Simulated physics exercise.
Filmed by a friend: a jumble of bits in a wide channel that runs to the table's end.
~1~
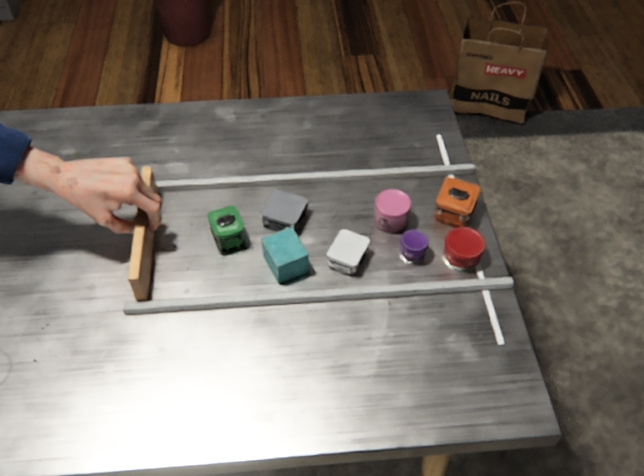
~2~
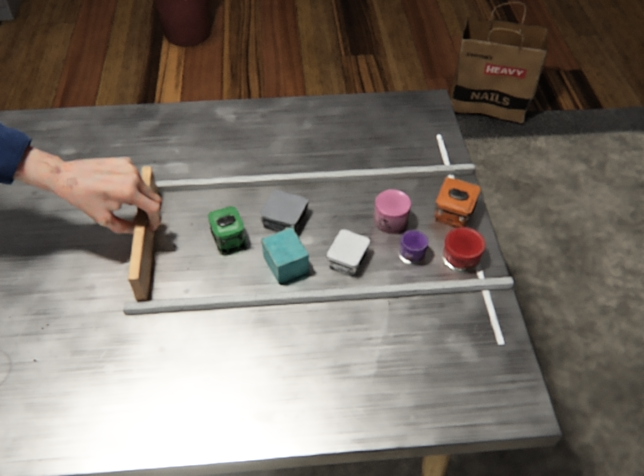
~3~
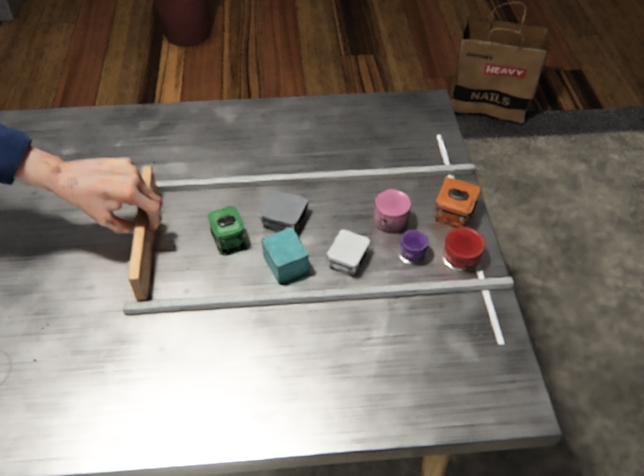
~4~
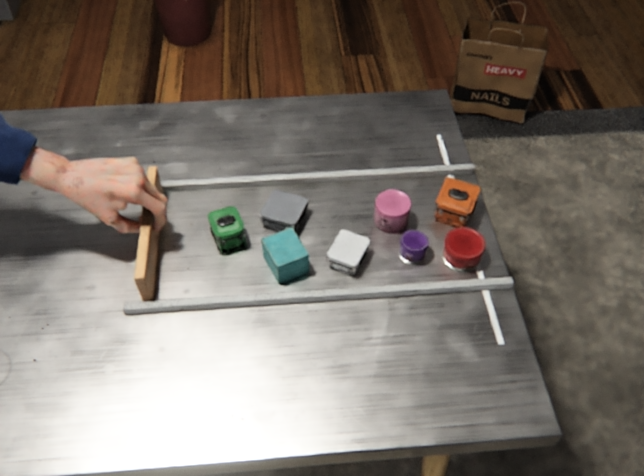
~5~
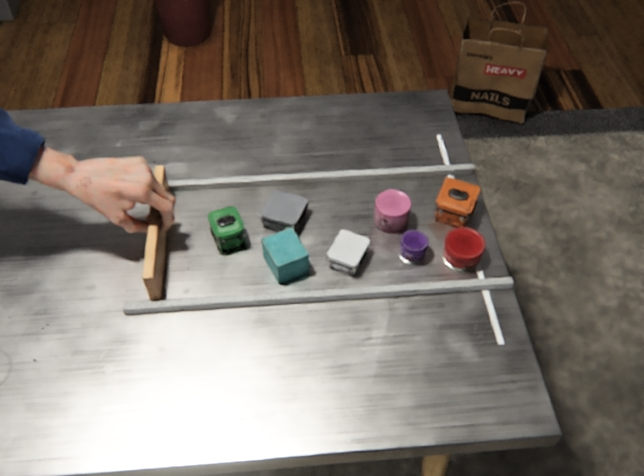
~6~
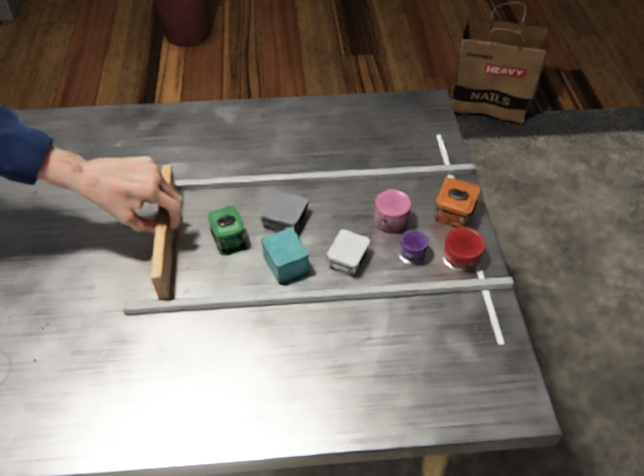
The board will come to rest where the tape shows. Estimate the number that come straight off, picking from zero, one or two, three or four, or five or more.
Most likely no fewer than five will drop off.
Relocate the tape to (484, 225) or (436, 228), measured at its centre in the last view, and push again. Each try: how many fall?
The floor gets 8 the first time and 3 the second.
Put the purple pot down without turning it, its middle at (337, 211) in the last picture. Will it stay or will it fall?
Purple pot: Gone.
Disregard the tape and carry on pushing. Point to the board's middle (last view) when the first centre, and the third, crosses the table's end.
Pixels, in order: Around (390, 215), around (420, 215).
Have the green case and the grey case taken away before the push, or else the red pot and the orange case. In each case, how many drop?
First 4, second 3.
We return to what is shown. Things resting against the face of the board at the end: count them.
That number would be 3.
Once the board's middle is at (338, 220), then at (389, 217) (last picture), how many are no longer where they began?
5 and 8.
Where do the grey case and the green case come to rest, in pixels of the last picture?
One is at about (474, 186), the other at about (481, 214).
Soon after, none off yet; orange case at rest near (457, 203); red pot at rest near (463, 249); purple pot at rest near (414, 247).
In the end, the number that fall off is five or more; gone, white case, pink tub, purple pot, red pot and orange case.
